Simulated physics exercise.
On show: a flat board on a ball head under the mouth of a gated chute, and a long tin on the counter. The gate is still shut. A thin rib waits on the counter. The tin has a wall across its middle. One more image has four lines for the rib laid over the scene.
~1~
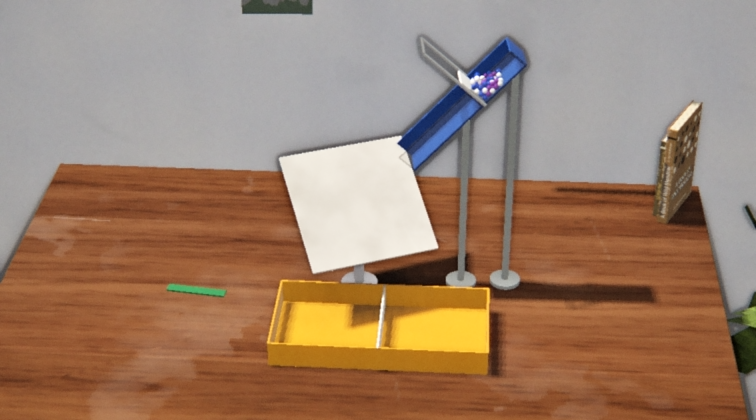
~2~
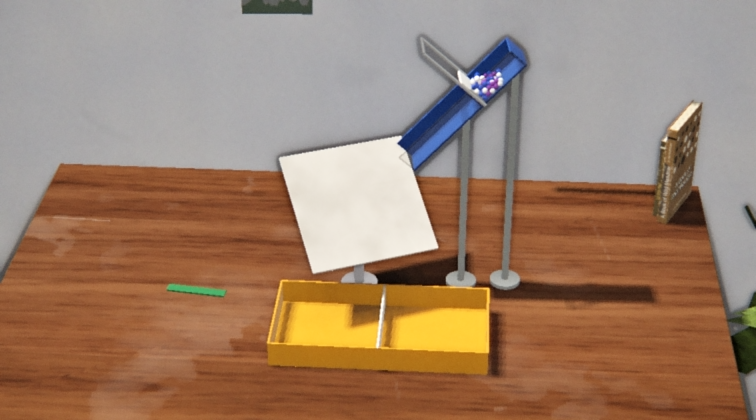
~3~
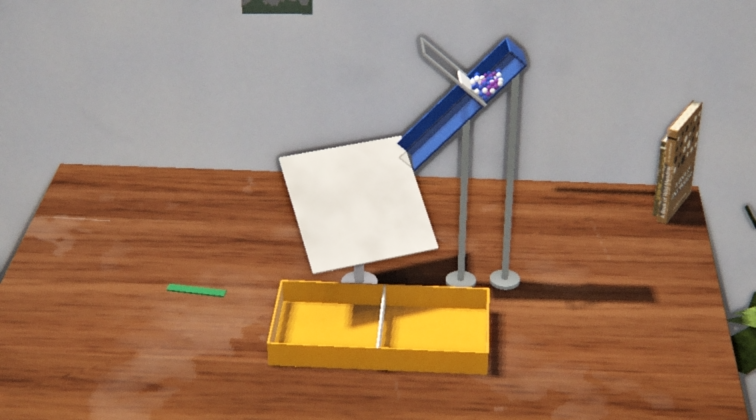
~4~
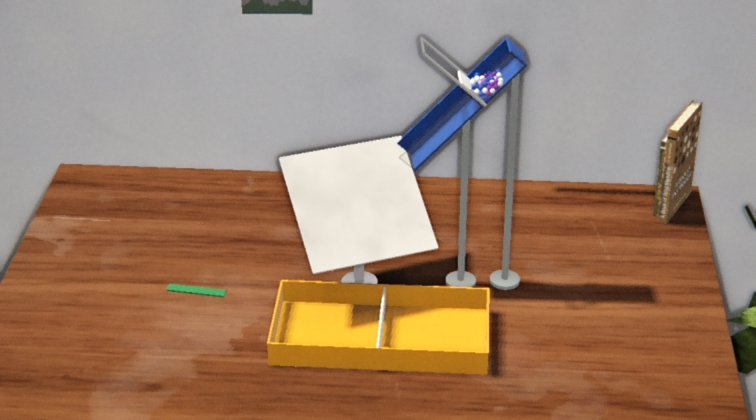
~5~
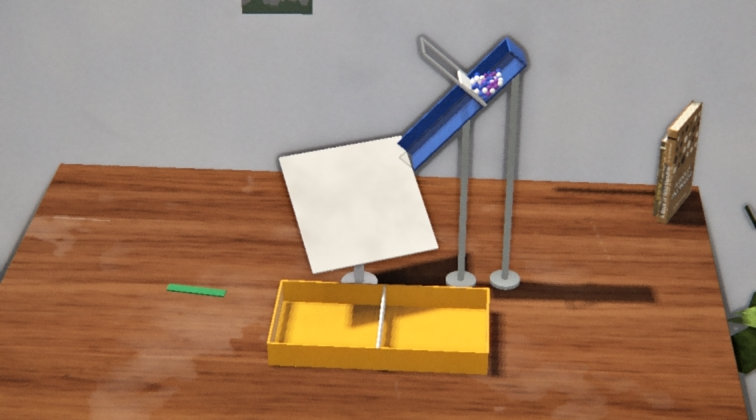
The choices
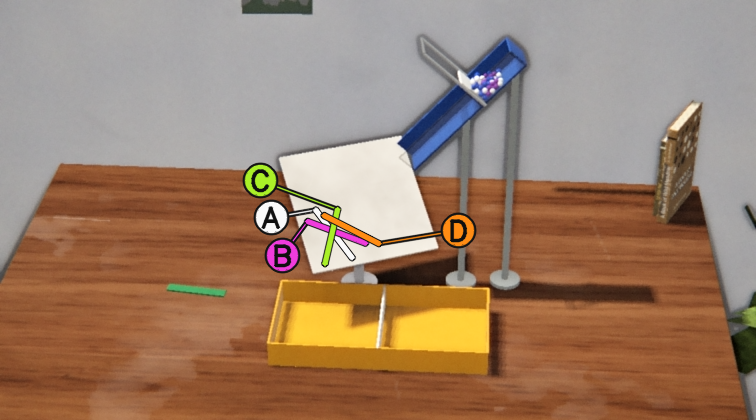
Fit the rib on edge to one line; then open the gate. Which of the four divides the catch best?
It is A.
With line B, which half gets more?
Right.
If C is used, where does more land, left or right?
More lands on the left.
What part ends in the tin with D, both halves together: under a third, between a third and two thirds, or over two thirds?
Over two thirds.
On the marked copy, line A from (315, 209) to (352, 257); line B from (307, 221) to (365, 243); line C from (337, 209) to (324, 263); line D from (324, 215) to (379, 243).
For line A, of what is caught, close to half in the left half, close to half in the right.
For line B, of what is caught, close to a quarter in the left half, the bulk in the right.
For line C, of what is caught, the bulk in the left half, close to a quarter in the right.
For line D, of what is caught, close to a quarter in the left half, the bulk in the right.
